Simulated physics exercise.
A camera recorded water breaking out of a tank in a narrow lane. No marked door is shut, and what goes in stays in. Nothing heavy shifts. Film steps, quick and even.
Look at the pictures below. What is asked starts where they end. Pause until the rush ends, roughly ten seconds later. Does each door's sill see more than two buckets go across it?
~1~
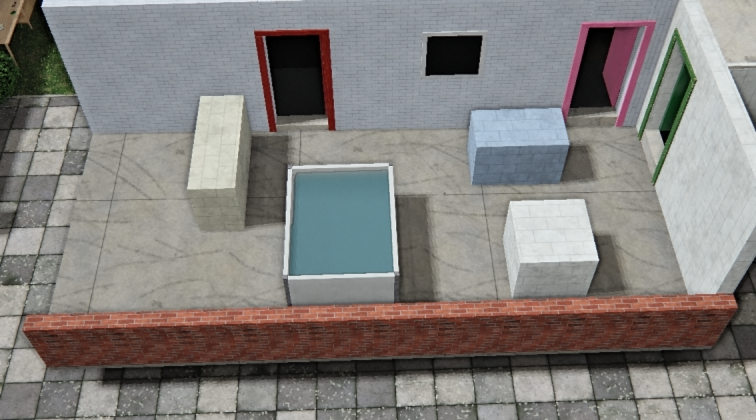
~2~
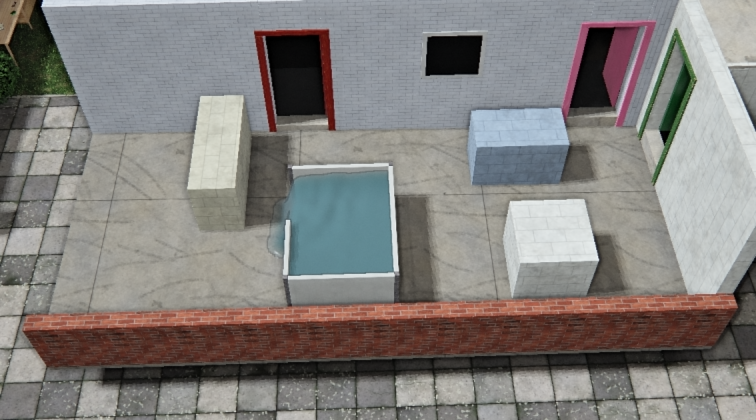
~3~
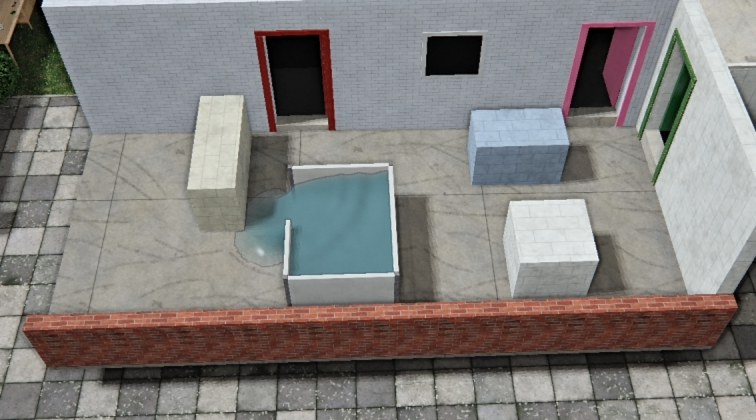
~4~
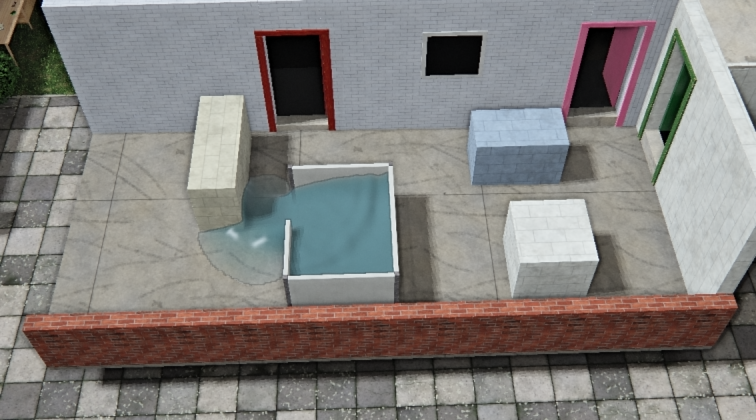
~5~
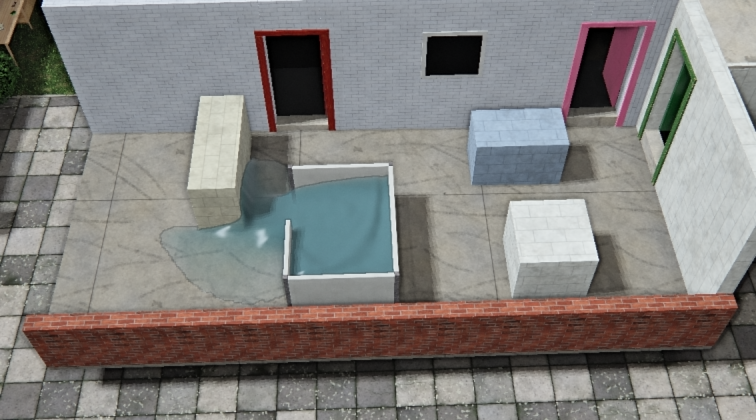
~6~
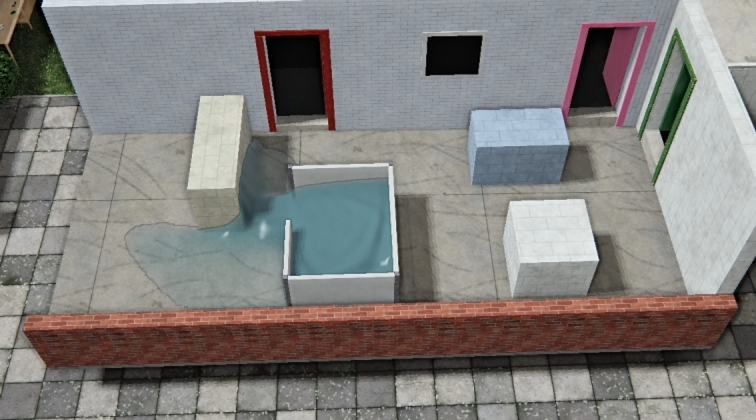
The sill of the pink door does not. The sill of the red door does. The sill of the green door does not.
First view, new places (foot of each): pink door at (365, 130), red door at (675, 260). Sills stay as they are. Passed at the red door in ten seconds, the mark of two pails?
As for the red one, it doesn't reach the mark.
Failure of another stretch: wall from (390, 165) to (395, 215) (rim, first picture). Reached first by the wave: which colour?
I'd go with the green one.
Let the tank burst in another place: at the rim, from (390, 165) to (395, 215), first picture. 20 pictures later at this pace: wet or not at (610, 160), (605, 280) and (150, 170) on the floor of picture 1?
Point one reached; point two reached; point three not reached.
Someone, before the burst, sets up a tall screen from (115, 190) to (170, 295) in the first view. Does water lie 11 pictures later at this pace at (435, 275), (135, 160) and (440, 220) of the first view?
Untouched, soaked, untouched.
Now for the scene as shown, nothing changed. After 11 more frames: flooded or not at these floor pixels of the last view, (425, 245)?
Parched.
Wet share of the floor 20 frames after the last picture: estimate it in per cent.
I'd guess some 55 per cent.
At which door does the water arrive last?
The green door.
A moment on, water covers 25 % of the floor; the pink door not reached, the red door under two buckets in, the green door not reached.
Next, water covers 40 % of the floor; the pink door not reached, the red door far over two buckets in, the green door not reached.
Then, water covers 55 % of the floor; the pink door wet at the sill, nothing in, the red door far over two buckets in, the green door not reached.
Later, water covers 75 % of the floor; the pink door wet at the sill, nothing in, the red door far over two buckets in, the green door wet at the sill, nothing in.
In the end, water covers 90 % of the floor; the pink door wet at the sill, nothing in, the red door far over two buckets in, the green door wet at the sill, nothing in.
